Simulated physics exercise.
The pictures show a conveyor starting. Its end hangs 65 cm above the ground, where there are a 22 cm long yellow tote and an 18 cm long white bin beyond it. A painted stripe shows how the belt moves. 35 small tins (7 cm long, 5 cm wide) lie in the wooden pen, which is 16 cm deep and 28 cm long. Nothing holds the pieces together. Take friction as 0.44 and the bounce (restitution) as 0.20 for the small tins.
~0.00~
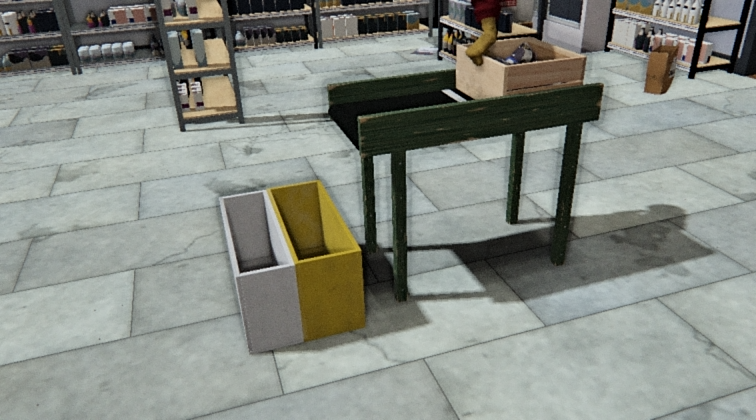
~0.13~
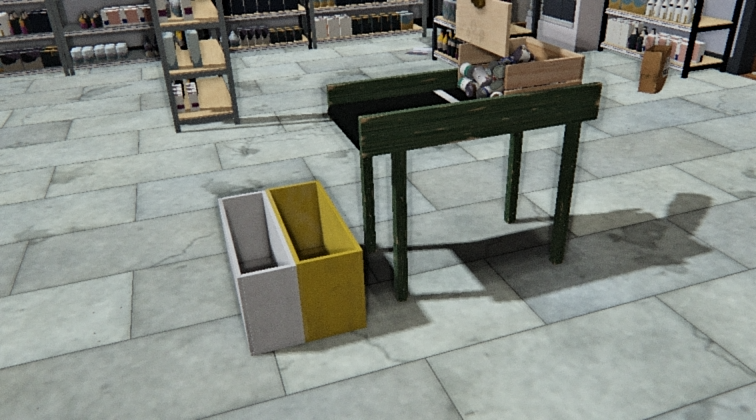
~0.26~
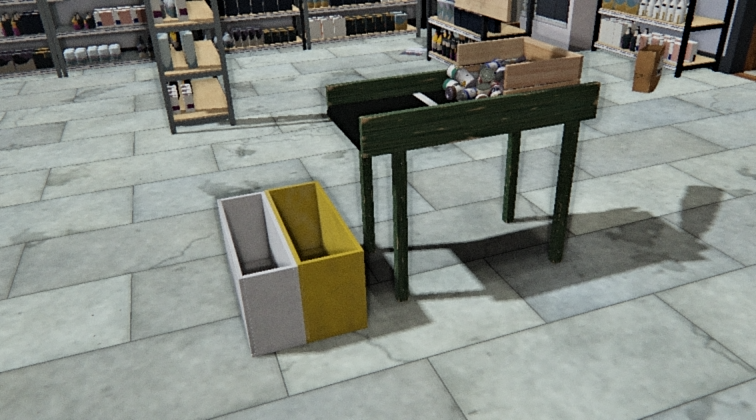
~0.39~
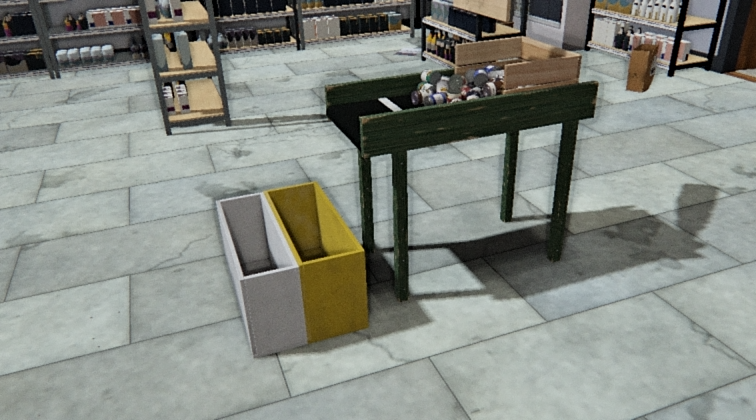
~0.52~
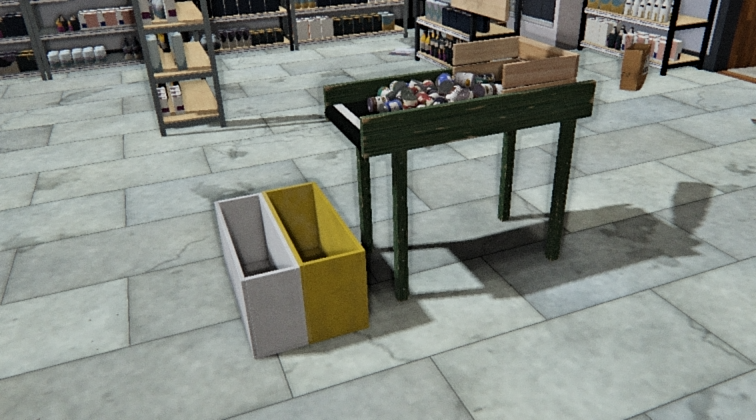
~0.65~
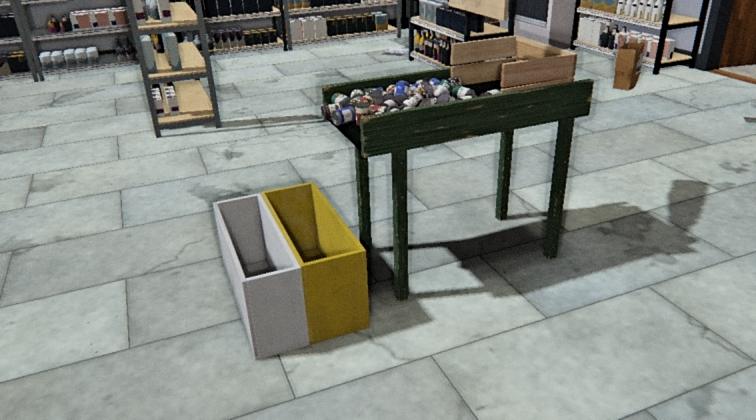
Gloved hand at a wooden pen, a panel rising away, then small tins riding left along a dark belt between green rails.
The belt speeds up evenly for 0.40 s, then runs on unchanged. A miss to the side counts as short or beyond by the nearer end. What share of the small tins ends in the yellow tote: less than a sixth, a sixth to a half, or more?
Fewer than one in six of the small tins end in the yellow tote.
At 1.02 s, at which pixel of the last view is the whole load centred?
Near (276, 176).
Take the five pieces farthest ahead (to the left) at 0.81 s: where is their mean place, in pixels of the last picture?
Near (288, 145).
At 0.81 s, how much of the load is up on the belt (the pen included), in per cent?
About 55 per cent.
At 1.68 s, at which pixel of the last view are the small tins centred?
At about (260, 289).
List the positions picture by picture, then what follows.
In the first frame (places track the rim corner closest to us here; the camera moves round a little), wooden pen (507, 66); yellow tote (299, 262); belt travel 0 cm; all still inside.
Wooden pen (507, 66); belt travel 3 cm, in the second frame.
Wooden pen (506, 65); belt travel 11 cm; 6 out, the lowest tin at (456, 92), in the third frame.
Wooden pen (506, 65); belt travel 24 cm; 15 out, in the fourth frame.
Wooden pen (504, 65); belt travel 41 cm; 27 out, the lowest tin at (391, 109), in the fifth frame.
Wooden pen (503, 64); yellow tote (305, 264); belt travel 58 cm; 34 out, the lowest tin at (378, 113), in the sixth frame.
After 0.81 s, 20 on the belt and 15 in the air.
After 1.02 s, 9 in the white bin, 3 on the belt and 23 in the air.
After 1.31 s, 33 in the white bin and 2 in the air.
Outcome (at 1.68 s), 35 in the white bin. Asked share, 0 of 35, 0 per cent.
